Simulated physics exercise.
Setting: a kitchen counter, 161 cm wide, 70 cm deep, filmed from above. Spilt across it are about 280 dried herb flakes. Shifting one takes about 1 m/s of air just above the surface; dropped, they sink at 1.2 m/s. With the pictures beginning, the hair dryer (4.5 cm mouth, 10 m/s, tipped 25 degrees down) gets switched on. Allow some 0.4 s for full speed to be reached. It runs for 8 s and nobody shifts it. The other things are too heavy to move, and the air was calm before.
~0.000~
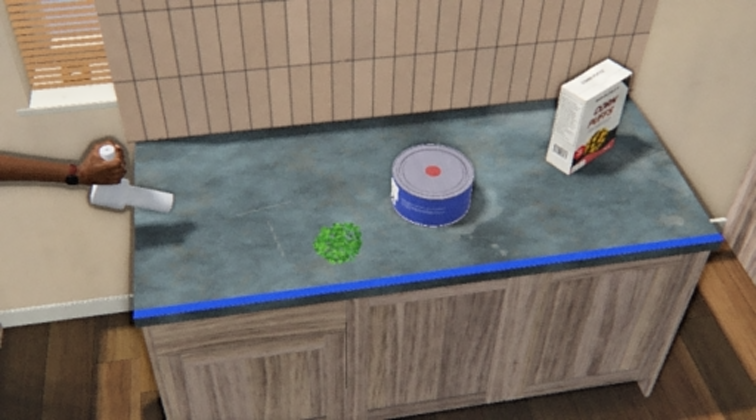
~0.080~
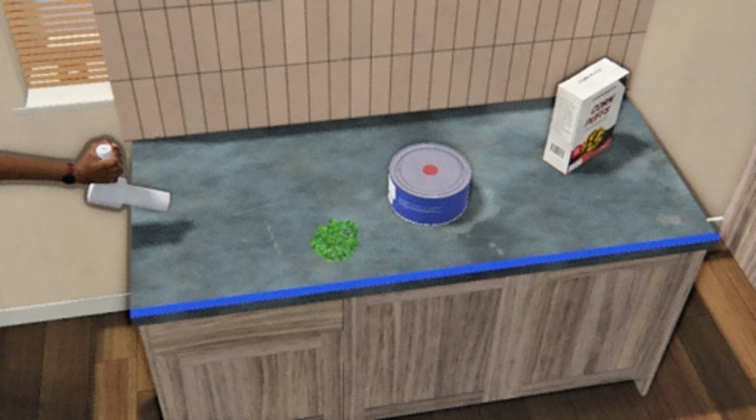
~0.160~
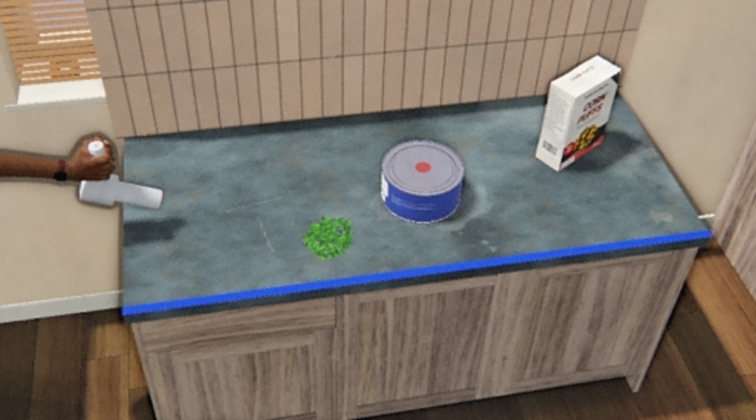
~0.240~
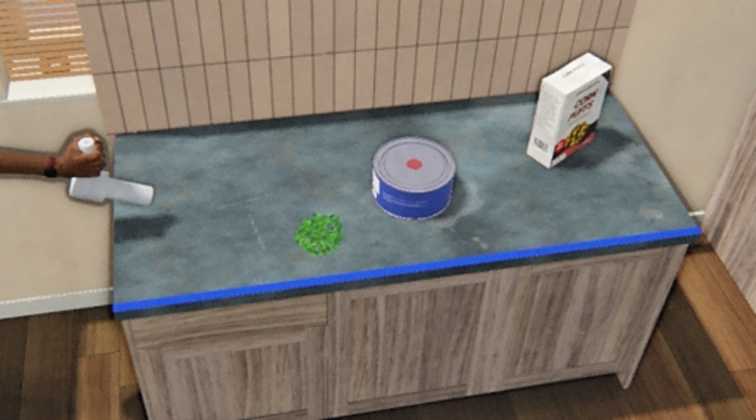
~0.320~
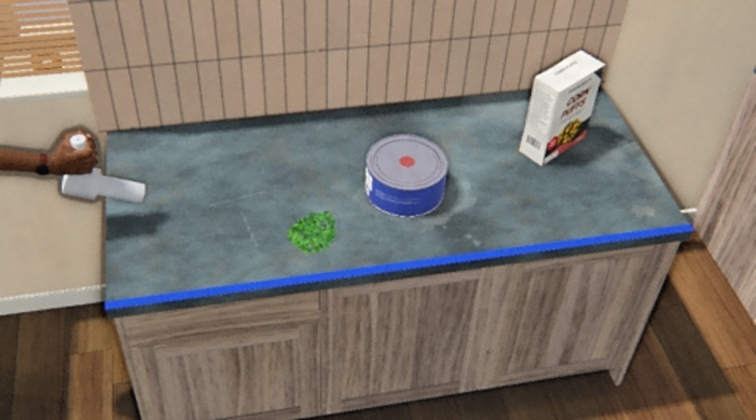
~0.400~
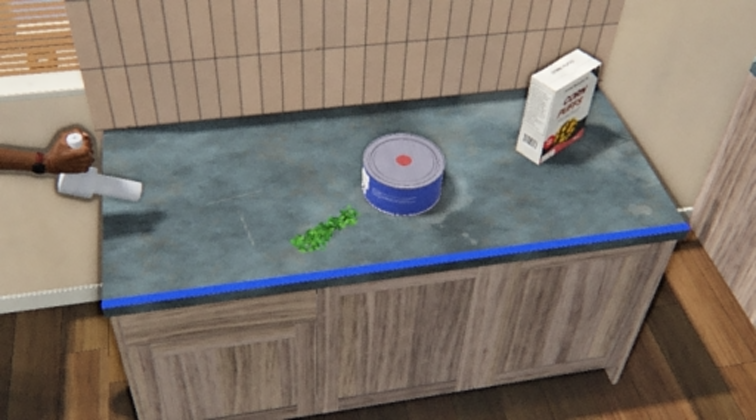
Green herb flakes lying still on a kitchen counter, then partly spreading rightward toward a blue tin as a hand holds a hair dryer.
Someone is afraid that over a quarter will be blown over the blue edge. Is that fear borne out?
That edge takes more than a quarter.
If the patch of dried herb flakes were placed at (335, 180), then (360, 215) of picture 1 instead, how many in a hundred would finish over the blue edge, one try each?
Roughly 0 %, then 80 %.
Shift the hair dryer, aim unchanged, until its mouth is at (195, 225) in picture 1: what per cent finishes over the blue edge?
60 per cent.
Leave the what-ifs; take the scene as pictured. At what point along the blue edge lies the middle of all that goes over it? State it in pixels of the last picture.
About (490, 256).
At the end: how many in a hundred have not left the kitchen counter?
It comes to about 5 % at the end.
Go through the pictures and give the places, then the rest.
In the first frame, the middle of the dried herb flakes is near (338, 242), none has stirred yet and the mouth of the hair dryer is at (170, 204).
In the second frame, the middle of the dried herb flakes is near (335, 240), none has stirred yet and the blue edge is centred on (441, 277).
In the third frame, the middle of the dried herb flakes is near (328, 237), none has stirred yet, the top of a large tin is at (423, 167) and the top of a carton is at (587, 76).
In the fourth frame, the middle of the dried herb flakes is near (319, 234) and none has stirred yet.
In the fifth frame, the middle of the dried herb flakes is near (312, 231) and none has stirred yet.
In the sixth frame, the middle of the dried herb flakes is near (326, 231), the farthest in sight from the hair dryer is at (358, 215) and about 50 % have left their places.
After 1.6 s, 16 % are on the move or not yet settled, 87 % are over the blue edge.
After 2.6 s, 9 % are on the move or not yet settled, 92 % are over the blue edge.
After 4.4 s, 6 % are on the move or not yet settled, 93 % are over the blue edge.
After 8.0 s, at the end, 93 % are over the blue edge.
